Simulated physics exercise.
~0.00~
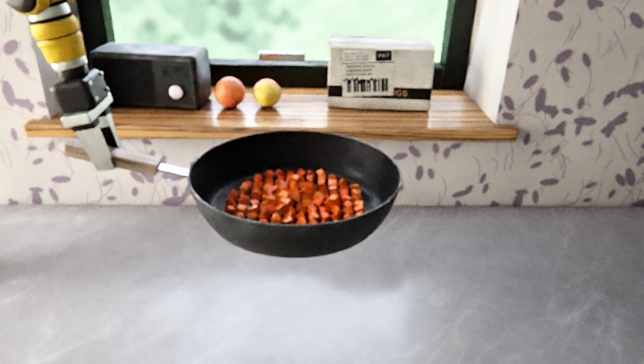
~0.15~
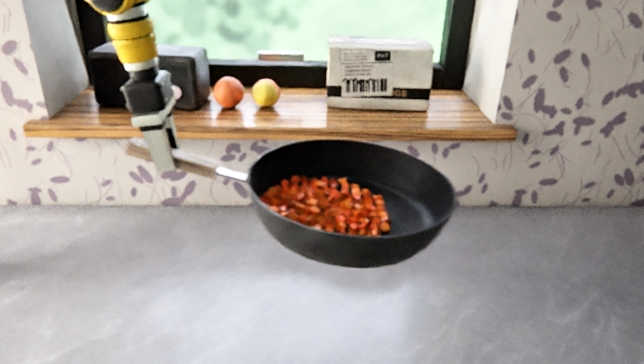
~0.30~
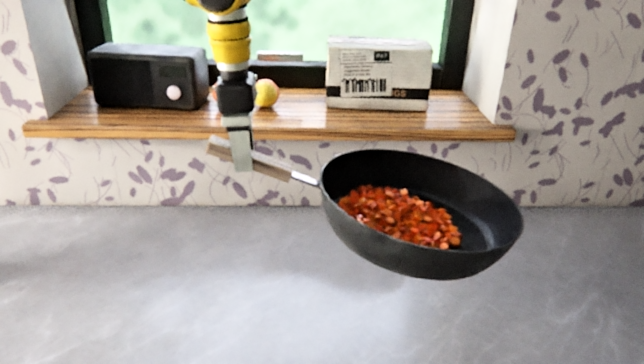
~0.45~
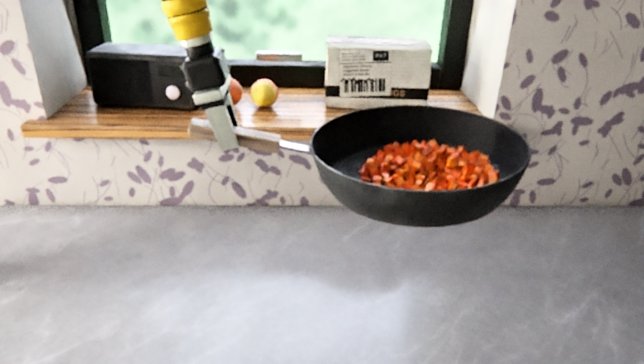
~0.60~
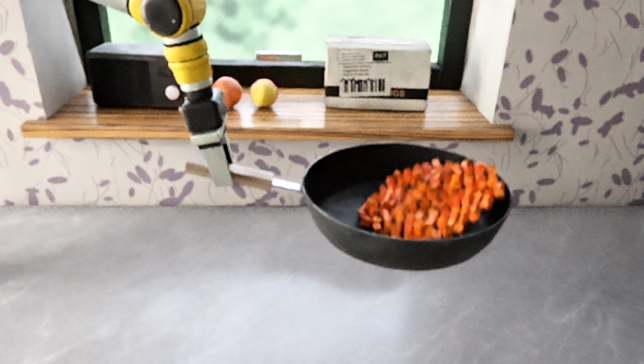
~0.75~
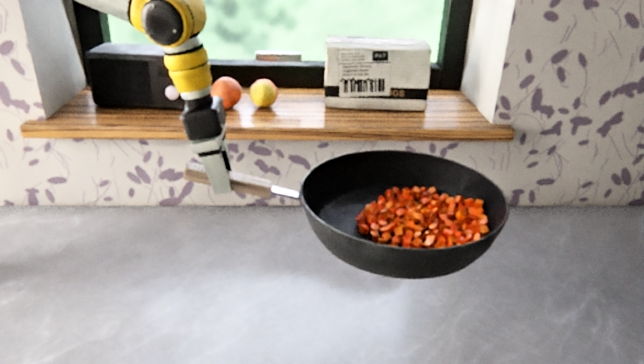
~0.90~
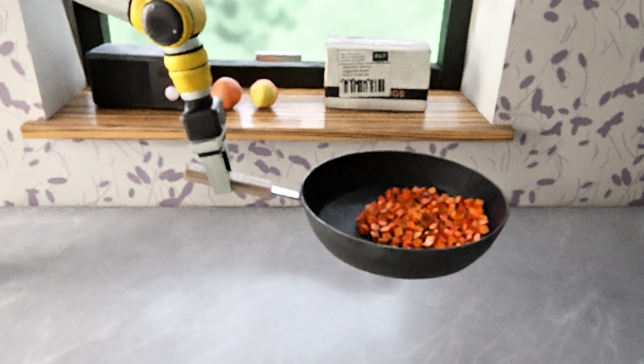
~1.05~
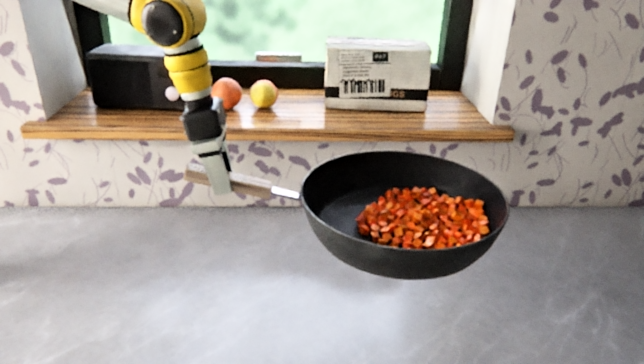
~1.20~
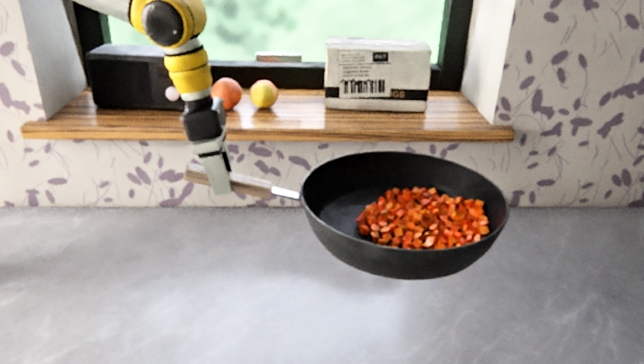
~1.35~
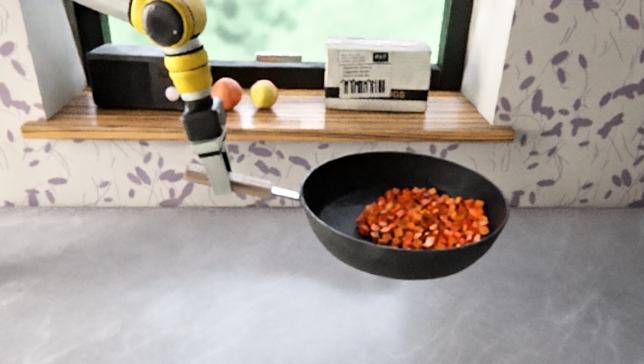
In this clip, a robot arm holding a dark frying pan of diced orange-red vegetables swings it right, then lifts it, pulls back slightly and lowers it, making the pieces jump before they settle toward the pan's right side, where everything stays still.
